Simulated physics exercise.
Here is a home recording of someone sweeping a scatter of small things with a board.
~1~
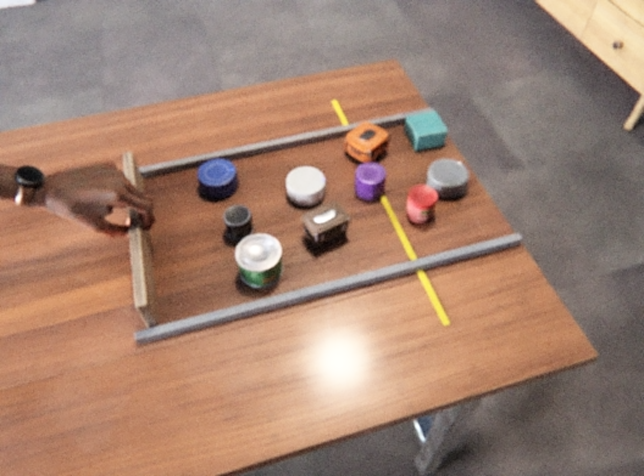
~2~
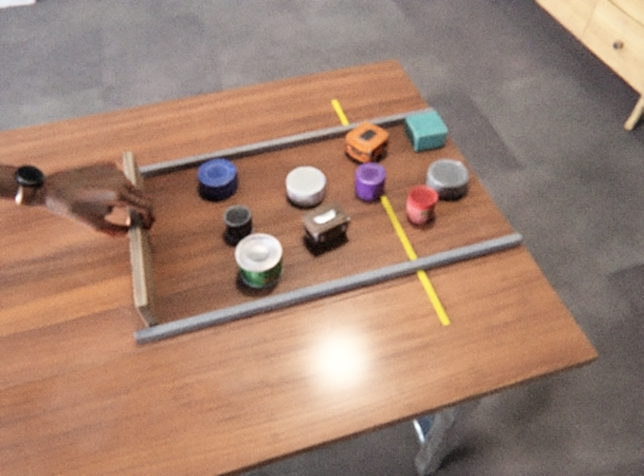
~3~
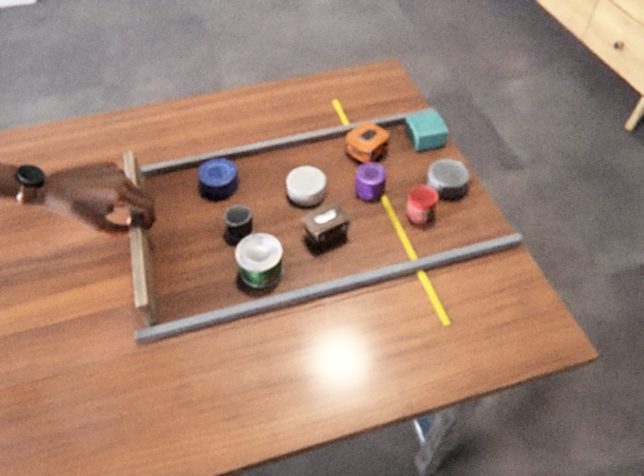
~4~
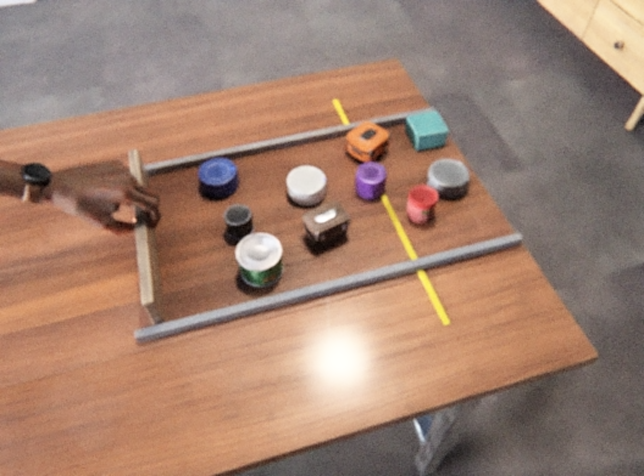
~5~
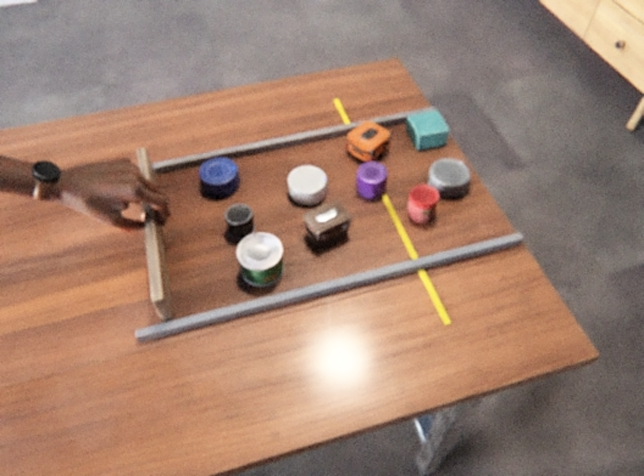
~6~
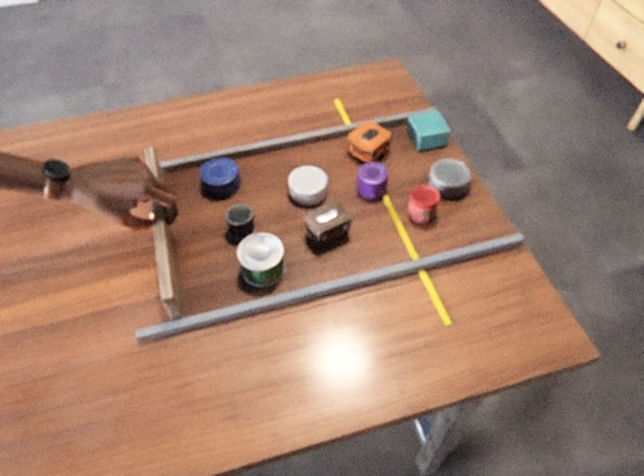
A hand holding a wooden board upright, then sliding it slightly right between two rails toward scattered lids, tubs and blocks.
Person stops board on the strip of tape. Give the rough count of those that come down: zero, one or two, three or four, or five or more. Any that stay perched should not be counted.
The sweep fails to knock any off.
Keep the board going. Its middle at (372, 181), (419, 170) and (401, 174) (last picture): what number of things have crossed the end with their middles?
In order: 0, 2, 1.
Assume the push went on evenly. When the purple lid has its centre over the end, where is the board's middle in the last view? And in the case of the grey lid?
The middle is at (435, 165) when it's the purple lid, and at (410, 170) when it's the grey lid.
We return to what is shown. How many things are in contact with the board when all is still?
That makes 4.
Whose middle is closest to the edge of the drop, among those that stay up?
That would be the turquoise block.
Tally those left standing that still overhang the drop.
The answer comes to 1.
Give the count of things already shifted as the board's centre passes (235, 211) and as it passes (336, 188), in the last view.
At the first spot 3, then 7.
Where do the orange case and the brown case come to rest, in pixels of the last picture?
(412, 135) and (424, 194), approximately.
Early on, none off yet; turquoise block at rest near (428, 131); grey lid at rest near (449, 178); red tub at rest near (423, 205).
Finally, the number that fall off is zero.
